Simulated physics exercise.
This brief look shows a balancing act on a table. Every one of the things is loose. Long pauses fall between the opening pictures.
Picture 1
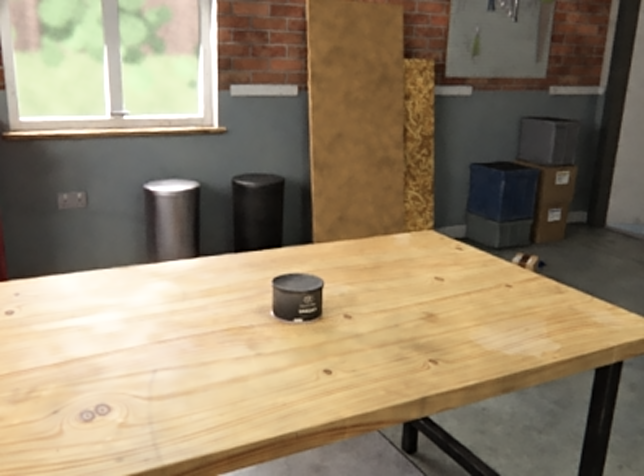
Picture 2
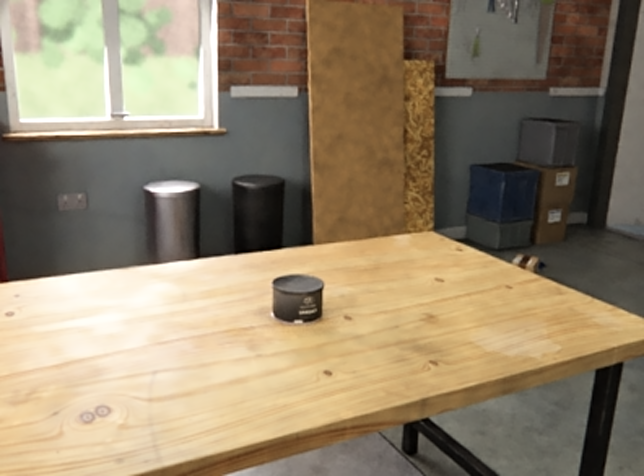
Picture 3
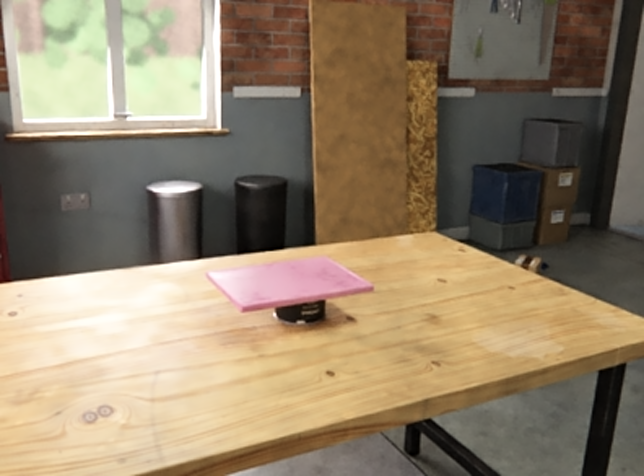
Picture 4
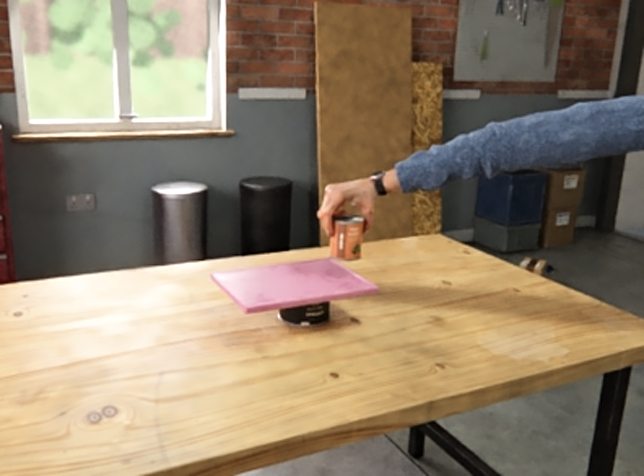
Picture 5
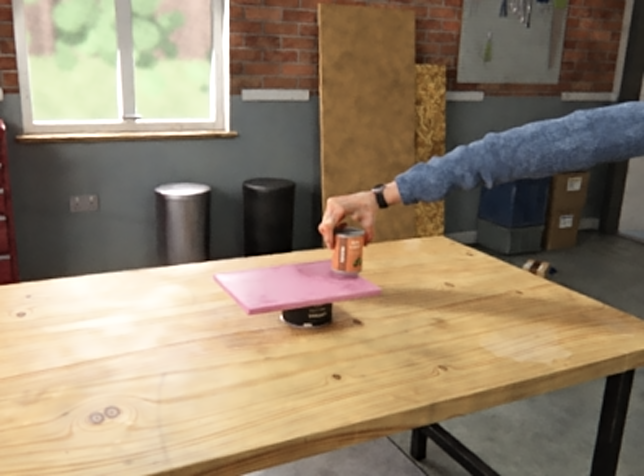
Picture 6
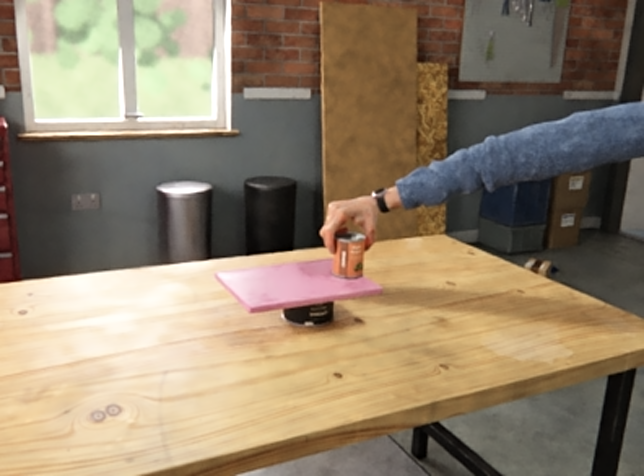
At the start, a small dark tin sits alone on a wooden table in a workshop. A flat pink lid then appears balanced on top of it. Next, an arm in a blue sleeve reaches in from the right and lowers an orange tin onto the lid's right side, keeping hold of it.
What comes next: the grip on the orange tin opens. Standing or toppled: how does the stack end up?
The result is a standing stack.
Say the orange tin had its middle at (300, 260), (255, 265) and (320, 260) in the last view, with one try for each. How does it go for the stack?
First try: It holds; second try: It comes apart; third try: It holds.
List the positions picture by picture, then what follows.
In the first picture, the last thing is not in view yet.
In the second picture, the last thing is not in view yet.
In the third picture, the last thing is not in view yet; pink lid (289, 281).
In the fourth picture, still above its spot; orange tin (347, 238); pink lid (293, 283).
In the fifth picture, still above its spot; orange tin (348, 250); pink lid (296, 284).
In the sixth picture, in place under the hand; orange tin (349, 255); pink lid (297, 282).
Then, 0.40 s on from there, no change.
Then, 1.00 s on from there, orange tin resting near (349, 256).
In the end, all 3 unmoved. At the end, from the last picture's camera, orange tin near (349, 256). The stack holds.
